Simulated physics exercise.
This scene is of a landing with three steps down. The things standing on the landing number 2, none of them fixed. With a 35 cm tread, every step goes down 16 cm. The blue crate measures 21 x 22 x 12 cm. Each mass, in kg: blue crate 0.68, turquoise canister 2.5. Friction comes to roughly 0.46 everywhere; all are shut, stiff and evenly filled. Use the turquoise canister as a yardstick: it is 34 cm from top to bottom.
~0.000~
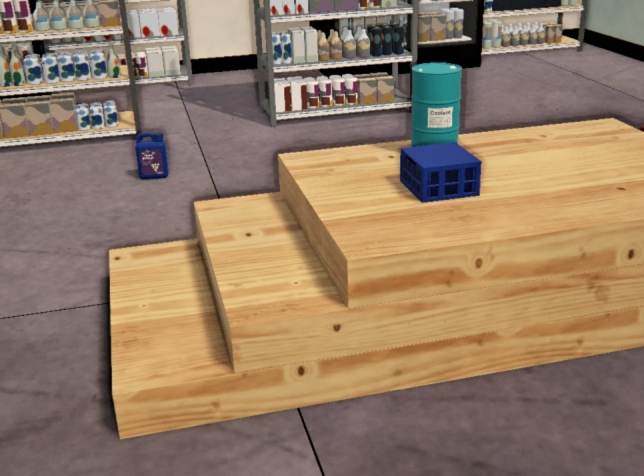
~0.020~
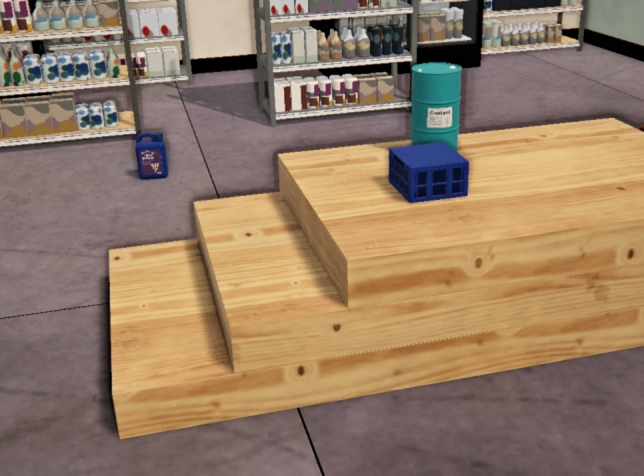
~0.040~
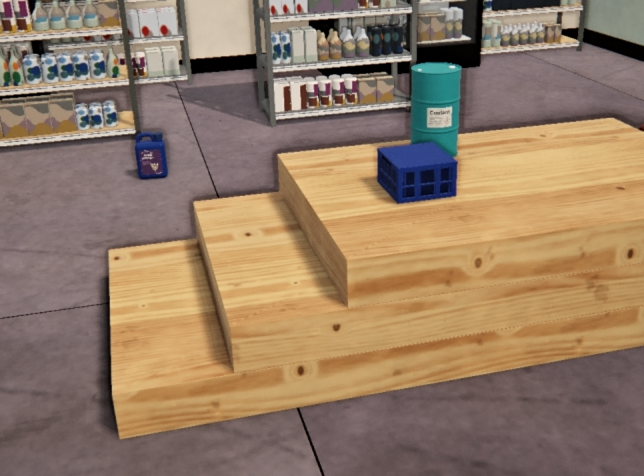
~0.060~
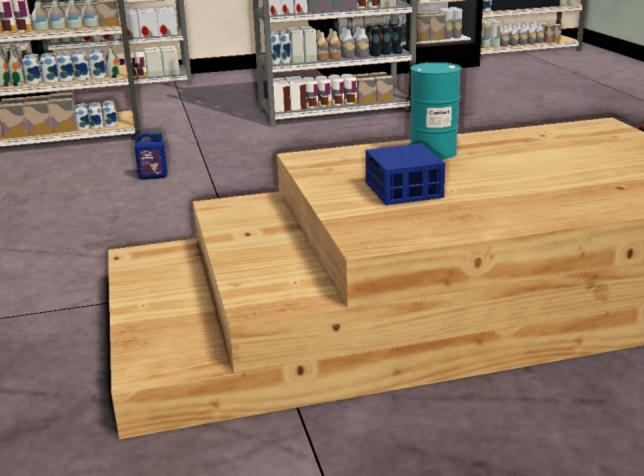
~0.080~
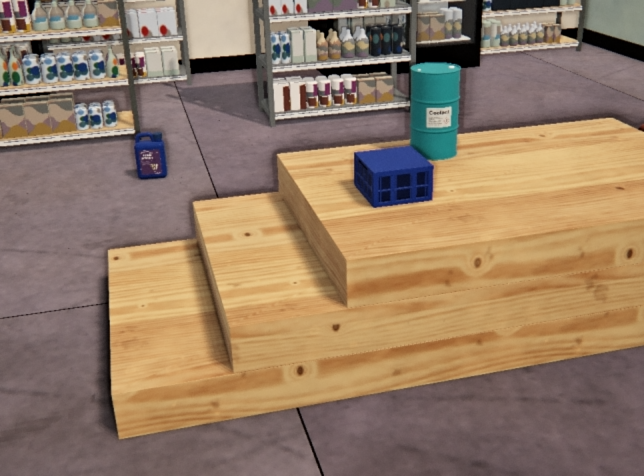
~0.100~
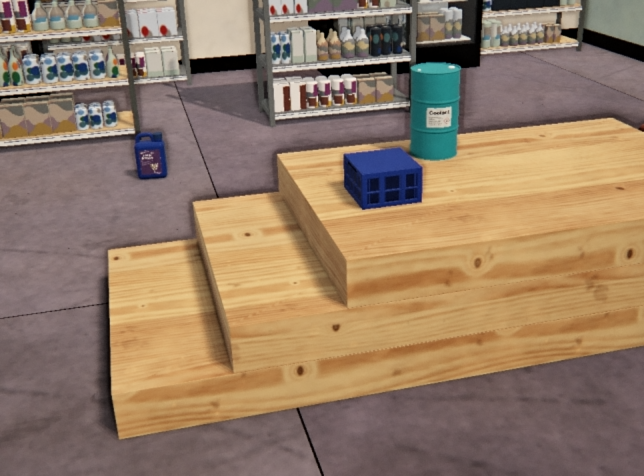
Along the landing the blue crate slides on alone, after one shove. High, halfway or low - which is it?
Halfway.
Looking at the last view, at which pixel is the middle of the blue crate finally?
At about (234, 229).
After 0.20 s, 10 cm to the first step; blue crate near (336, 183).
After 0.40 s, 12 cm past the top edge and 5 cm lower; blue crate near (276, 205).
After 0.50 s, 19 cm past the top edge and 10 cm lower; blue crate near (256, 222).
After 0.70 s, 28 cm past the top edge and 11 cm lower; blue crate near (230, 227).
In the end (1.5 s), 26 cm past the top edge and 12 cm lower; turquoise canister under 12 cm from the start. At the end, from the last picture's camera, blue crate near (235, 229).
